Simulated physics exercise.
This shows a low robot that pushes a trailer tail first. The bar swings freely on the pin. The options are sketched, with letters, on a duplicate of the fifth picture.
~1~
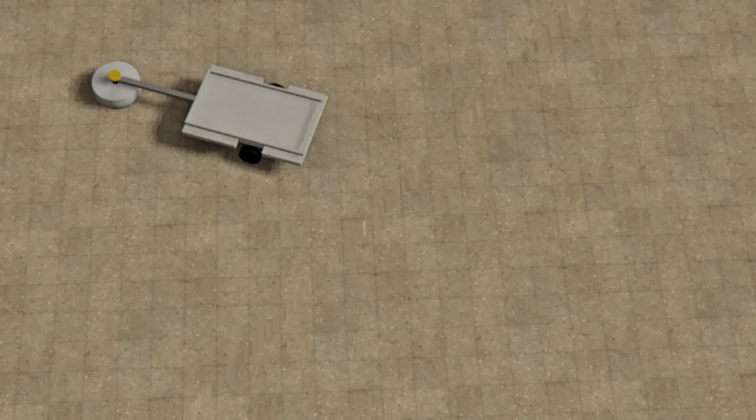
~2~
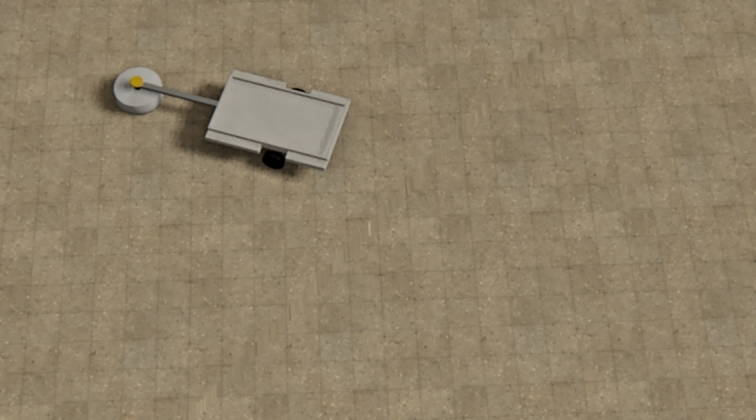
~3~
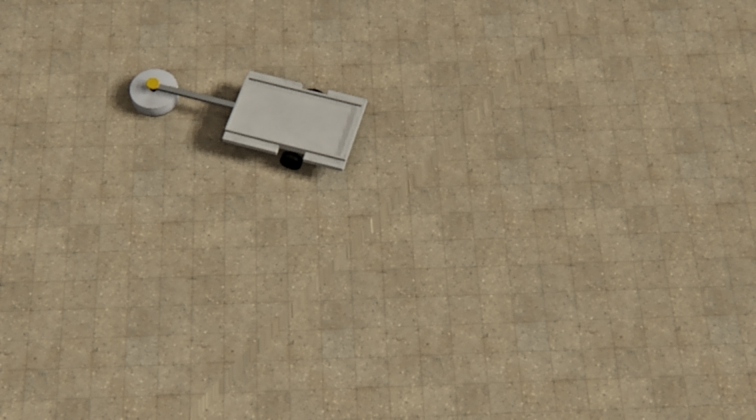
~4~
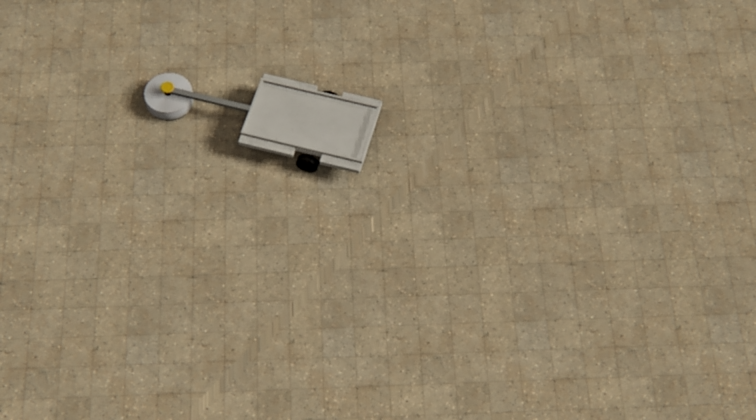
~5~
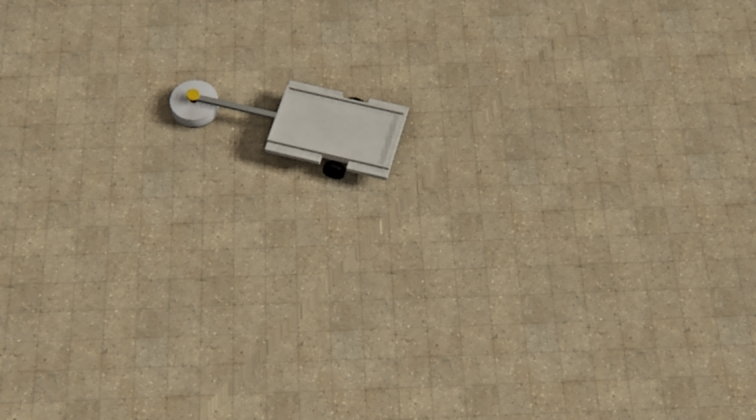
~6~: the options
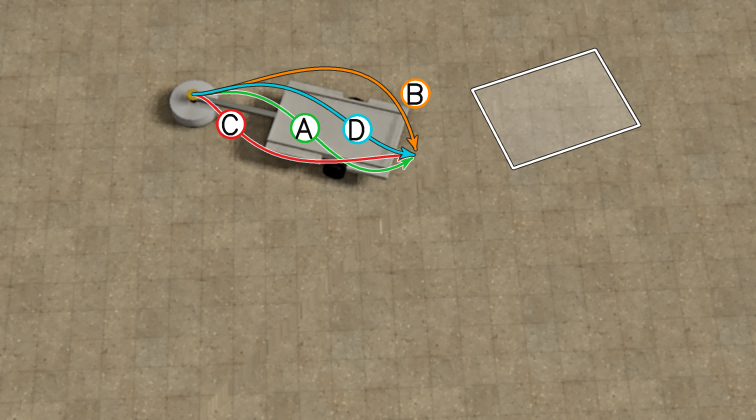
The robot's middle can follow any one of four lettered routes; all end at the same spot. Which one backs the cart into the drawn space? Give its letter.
The robot should drive C.
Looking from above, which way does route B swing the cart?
Clockwise.
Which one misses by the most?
Route B.
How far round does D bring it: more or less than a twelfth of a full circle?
Less than that.
On the marked copy, A from (193, 94) via (305, 128) to (412, 158); B from (193, 94) via (335, 69) to (416, 150); C from (193, 94) via (290, 158) to (411, 155); D from (193, 94) via (315, 100) to (414, 155); the bay at (555, 108).
Taking C. A third of the way, robot (256, 151), cart (407, 138).
Two thirds of the way, robot (340, 168), cart (486, 127).
When it is over, robot (416, 162), cart (556, 109); the cart stands in the bay.
As for the rest, A leaves the cart at (570, 172), out of the bay; B leaves the cart at (500, 273), out of the bay; D leaves the cart at (553, 224), out of the bay.
